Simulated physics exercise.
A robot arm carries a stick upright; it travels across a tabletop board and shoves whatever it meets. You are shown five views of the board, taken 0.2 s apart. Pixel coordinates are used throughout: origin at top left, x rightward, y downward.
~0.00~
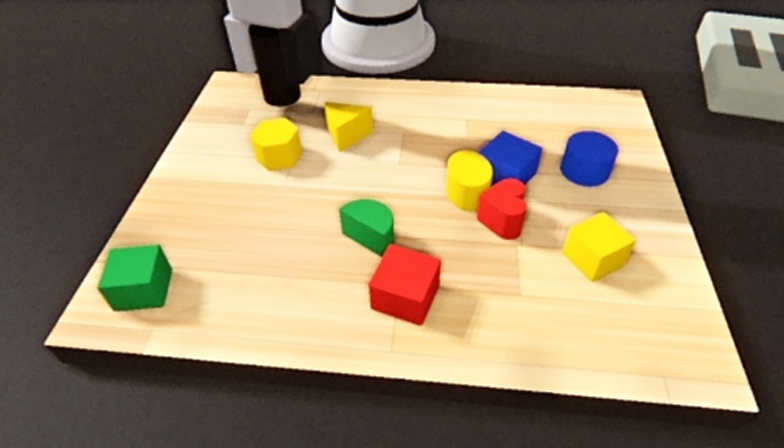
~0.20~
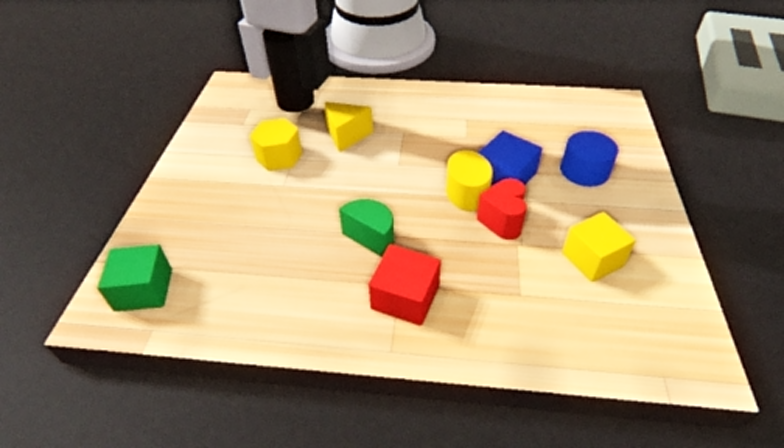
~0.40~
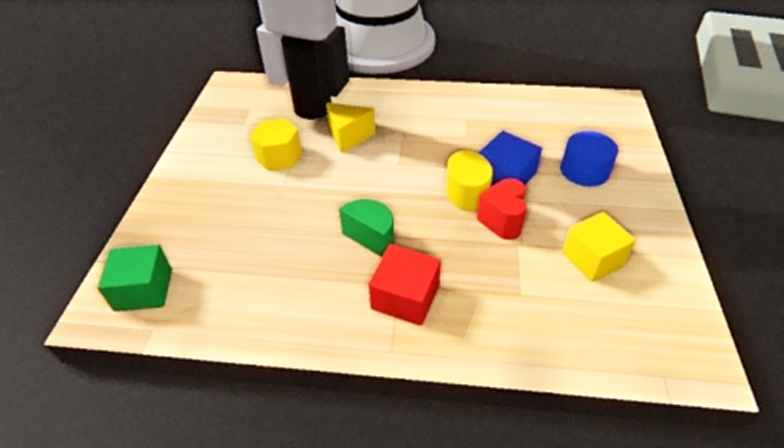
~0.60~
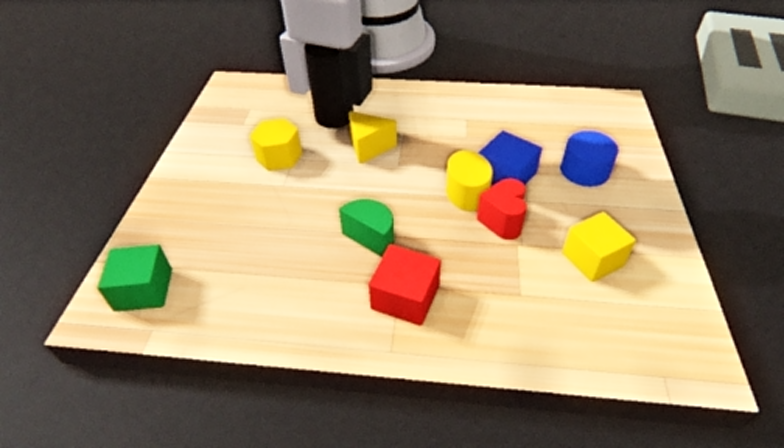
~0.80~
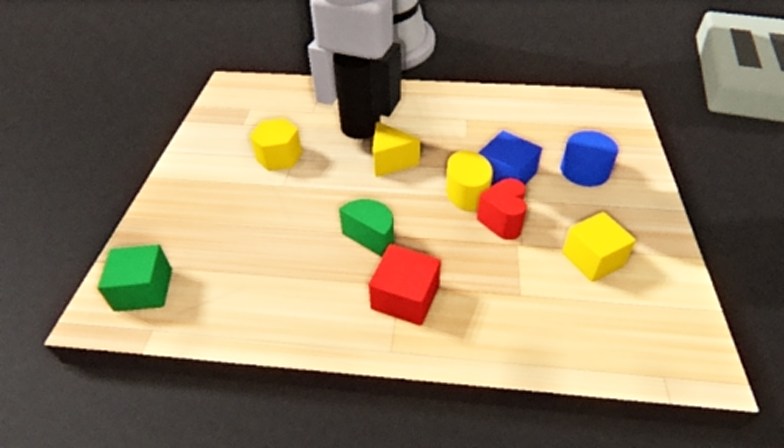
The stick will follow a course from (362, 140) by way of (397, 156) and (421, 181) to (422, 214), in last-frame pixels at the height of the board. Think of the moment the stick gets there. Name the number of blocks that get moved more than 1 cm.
The count will be 1.
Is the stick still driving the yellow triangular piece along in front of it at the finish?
Short answer: Yes.
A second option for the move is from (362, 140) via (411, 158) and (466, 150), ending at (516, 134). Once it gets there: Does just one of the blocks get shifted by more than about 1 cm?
Going by the path, yes.
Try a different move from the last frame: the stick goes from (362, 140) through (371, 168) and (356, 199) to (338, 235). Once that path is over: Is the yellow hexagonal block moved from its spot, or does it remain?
At the moment the path ends, the yellow hexagonal block still stands where it did.
The first path, step by step. One third of the way, stick (397, 143); yellow triangular piece (410, 154), turned 55° clockwise.
Two thirds of the way, stick (421, 169); yellow triangular piece (424, 183), turned 80° clockwise.
At the end, stick (423, 202); yellow triangular piece (424, 219), turned 85° clockwise; yellow oval still.
